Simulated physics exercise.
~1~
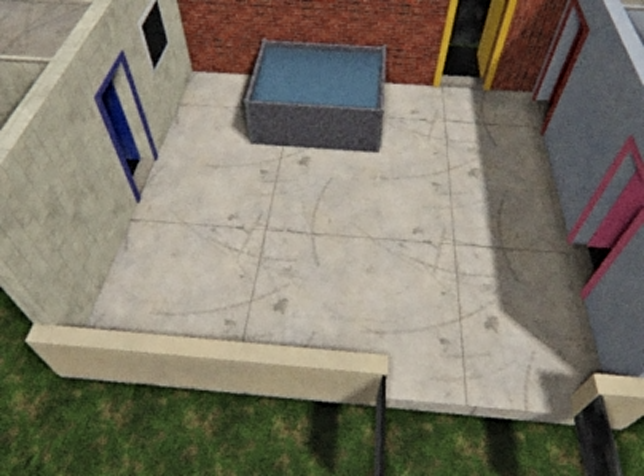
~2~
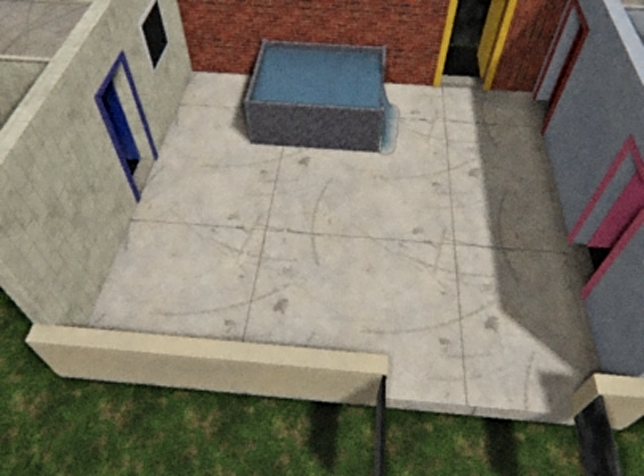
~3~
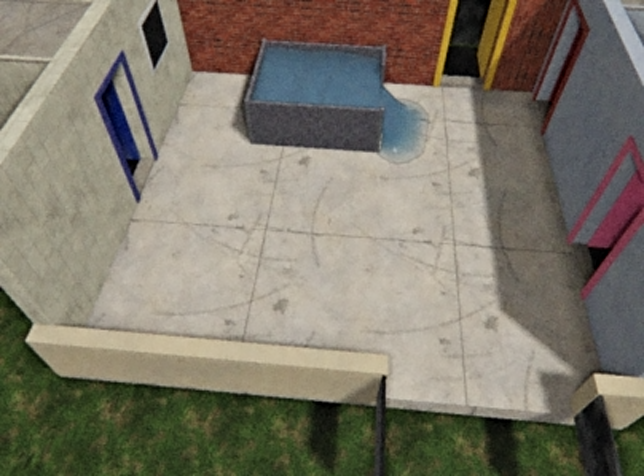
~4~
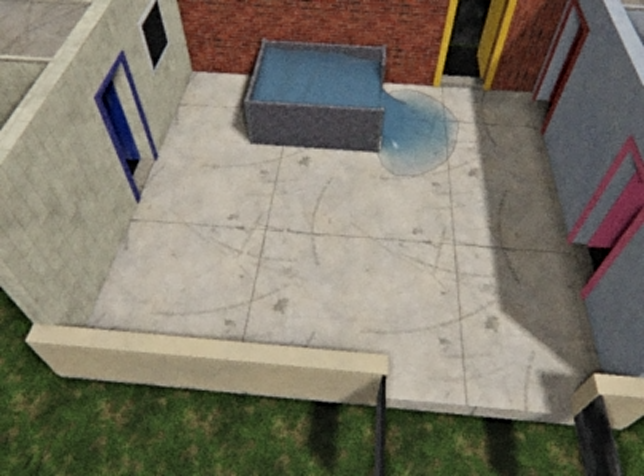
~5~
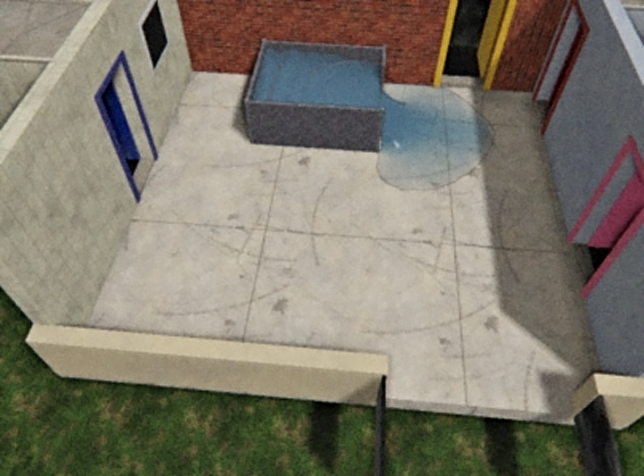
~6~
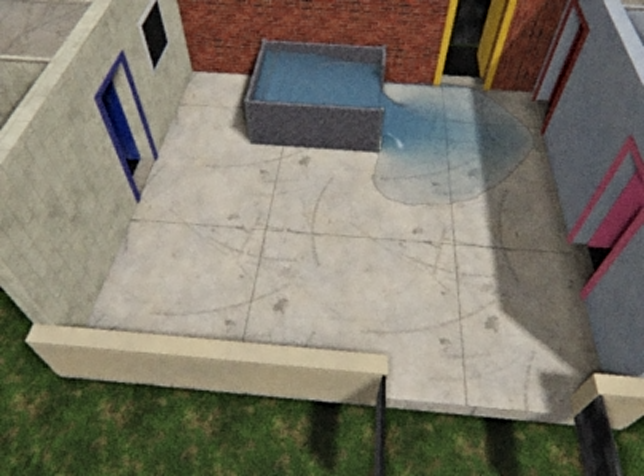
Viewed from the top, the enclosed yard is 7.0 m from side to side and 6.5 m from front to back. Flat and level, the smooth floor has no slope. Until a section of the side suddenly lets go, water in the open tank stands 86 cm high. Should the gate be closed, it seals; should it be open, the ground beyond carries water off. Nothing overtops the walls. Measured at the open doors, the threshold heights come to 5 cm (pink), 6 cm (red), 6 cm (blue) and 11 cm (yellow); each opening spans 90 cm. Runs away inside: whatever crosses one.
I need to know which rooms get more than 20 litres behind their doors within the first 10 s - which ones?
Outcome: The pink door surpasses the limit. The red door surpasses the limit. The blue door falls short of the limit. The yellow door surpasses the limit.
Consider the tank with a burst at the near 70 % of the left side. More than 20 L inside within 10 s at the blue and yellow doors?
Blue: Beyond limit; yellow: Within limit.
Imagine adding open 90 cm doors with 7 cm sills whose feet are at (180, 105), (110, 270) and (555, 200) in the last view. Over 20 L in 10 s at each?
Less, less, more.
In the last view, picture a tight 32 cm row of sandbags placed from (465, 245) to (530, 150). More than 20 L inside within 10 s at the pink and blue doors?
So the pink door comes out low enough while the blue door comes out low enough.
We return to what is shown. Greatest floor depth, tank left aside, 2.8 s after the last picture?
Up to near 30 cm.
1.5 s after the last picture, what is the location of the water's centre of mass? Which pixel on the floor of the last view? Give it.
Near (408, 139).
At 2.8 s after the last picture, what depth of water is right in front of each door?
In centimetres, the pink door has 10, the red door 24, the blue door 0 and the yellow door 15.
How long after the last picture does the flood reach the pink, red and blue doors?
Pink 0.9 s, red 0.1 s, blue not in the 10 s.
Then, 0.7 s after the last picture water covers 25 % of the floor and is deepest (43 cm) near (389, 134); pink door not reached, red door 25 cm at the sill, 62 L in, blue door not reached, yellow door 14 cm at the sill, 1 L in.
Then, 1.5 s after the last picture water covers 35 % of the floor and is deepest (43 cm) near (530, 125); pink door 16 cm at the sill, 12 L in, red door 38 cm at the sill, 234 L in, blue door not reached, yellow door 13 cm at the sill, 6 L in.
Then, 2.8 s after the last picture water covers 40 % of the floor and is deepest (30 cm) near (594, 399); pink door 10 cm at the sill, 54 L in, red door 24 cm at the sill, 464 L in, blue door not reached, yellow door 15 cm at the sill, 16 L in.
Then, 5.3 s after the last picture water covers 50 % of the floor and is deepest (16 cm) near (533, 137); pink door 8 cm at the sill, 77 L in, red door 16 cm at the sill, 613 L in, blue door not reached, yellow door 12 cm at the sill, 43 L in.
Then, 9.3 s after the last picture water covers 70 % of the floor and is deepest (8 cm) near (605, 386); pink door 5 cm at the sill, 86 L in, red door 8 cm at the sill, 684 L in, blue door not reached, yellow door 6 cm at the sill, 45 L in.
